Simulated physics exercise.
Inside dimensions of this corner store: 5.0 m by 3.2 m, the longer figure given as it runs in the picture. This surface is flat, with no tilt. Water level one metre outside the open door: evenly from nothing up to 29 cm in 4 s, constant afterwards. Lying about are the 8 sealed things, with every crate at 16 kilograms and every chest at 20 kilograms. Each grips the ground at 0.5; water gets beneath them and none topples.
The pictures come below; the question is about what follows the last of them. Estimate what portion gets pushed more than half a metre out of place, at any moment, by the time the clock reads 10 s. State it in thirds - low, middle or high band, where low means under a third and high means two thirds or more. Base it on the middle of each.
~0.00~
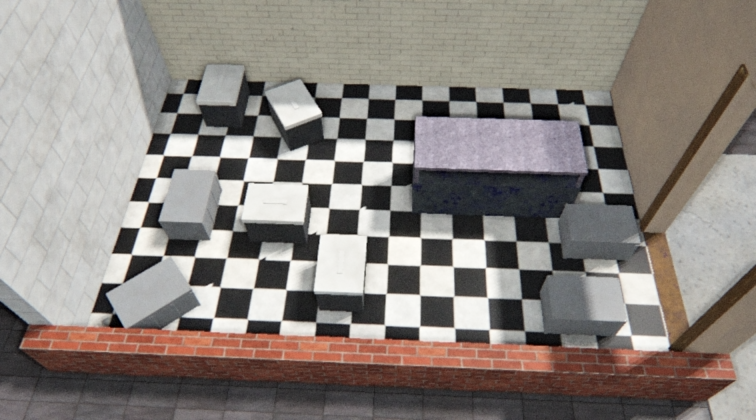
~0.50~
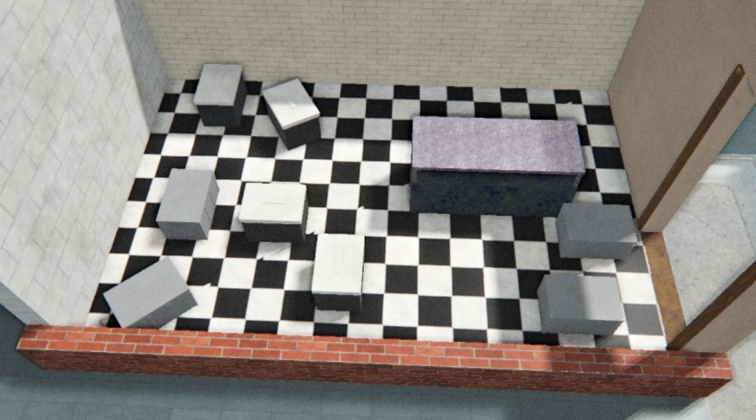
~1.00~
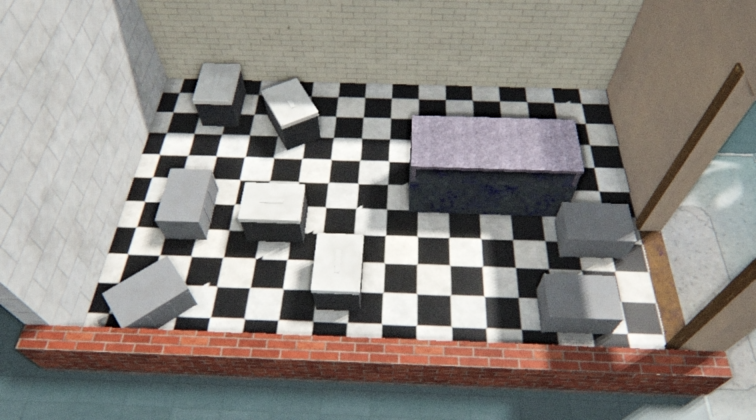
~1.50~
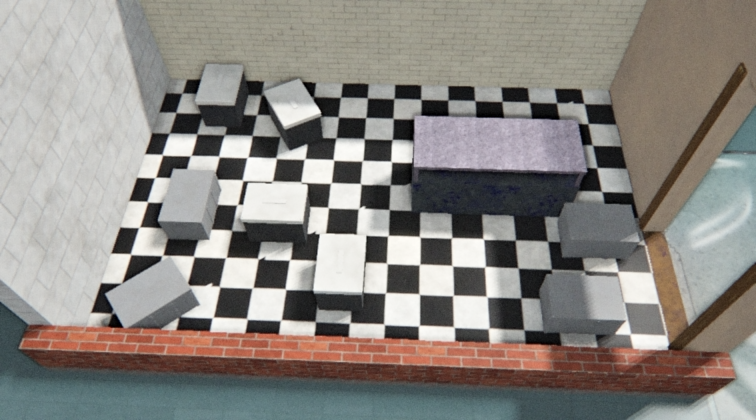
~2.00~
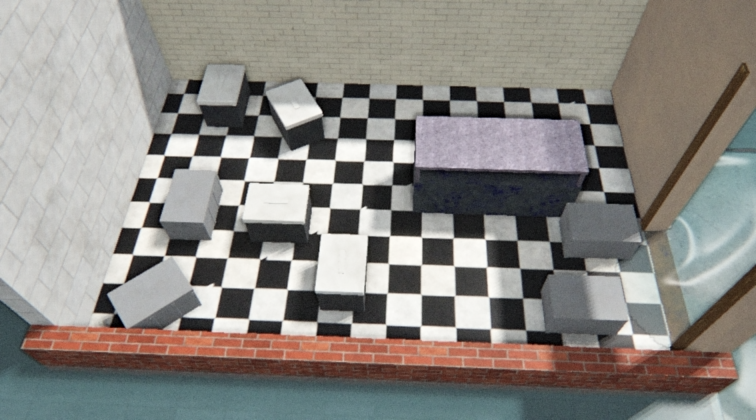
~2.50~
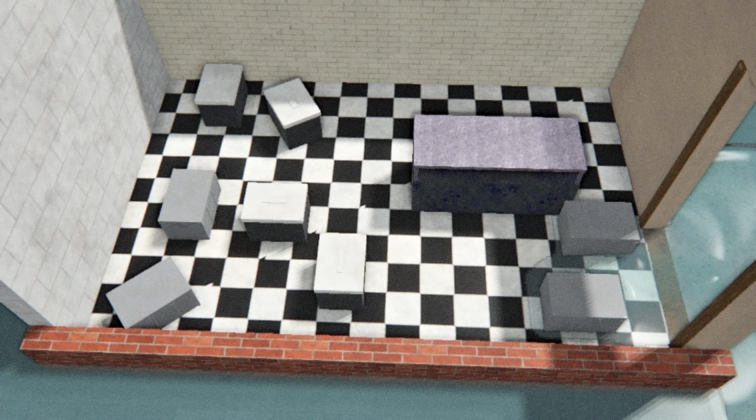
High band.
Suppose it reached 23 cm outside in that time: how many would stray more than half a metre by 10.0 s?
6.
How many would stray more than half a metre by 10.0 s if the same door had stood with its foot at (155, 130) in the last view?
The count would be 3.
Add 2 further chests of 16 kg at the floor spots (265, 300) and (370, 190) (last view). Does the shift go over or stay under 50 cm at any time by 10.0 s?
Well, the first one tops the mark, and the second stays inside the mark.
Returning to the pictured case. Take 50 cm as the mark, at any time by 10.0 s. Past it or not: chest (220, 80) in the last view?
It is below the mark.
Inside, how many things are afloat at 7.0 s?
At that time the total is 5.
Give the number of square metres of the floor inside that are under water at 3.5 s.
That flooded area is roughly 3.5 m2.
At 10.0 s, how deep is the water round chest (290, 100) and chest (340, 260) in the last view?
Roughly 9 and 16 cm.
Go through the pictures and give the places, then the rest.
In the first picture, a crate at (586, 298) rests on the ground; a chest at (275, 202) rests on the ground; 0.0 m2 under water; 0 of 8 have shifted.
In the second picture, a crate at (584, 297), on the bottom; a chest at (273, 202), on the bottom; 0.0 m2 under water; 0 of 8 have shifted.
In the third picture, a crate at (583, 296) rests on the ground; a chest at (272, 201) rests on the ground; 0.0 m2 under water; 0 of 8 have shifted.
In the fourth picture, a crate at (586, 297) rests on the ground; a chest at (274, 202) rests on the ground; water covers 0.0 m2; 0 of 8 have shifted.
In the fifth picture, a crate at (587, 297), on the bottom; a chest at (276, 202) rests on the ground; water covers 0.2 m2; 0 of 8 have shifted.
In the sixth picture, a crate at (586, 295), on the bottom; a chest at (274, 201) rests on the ground; 0.6 m2 under water; 0 of 8 have shifted.
After 3.5 s 0 of 8 are over 50 cm from their spots; 0 afloat.
After 4.5 s 2 of 8 are over 50 cm from their spots; 1 afloat.
After 7.0 s 6 of 8 are over 50 cm from their spots; 5 afloat.
After 10.0 s 7 of 8 are over 50 cm from their spots, and 7 have been at some point; 8 afloat.
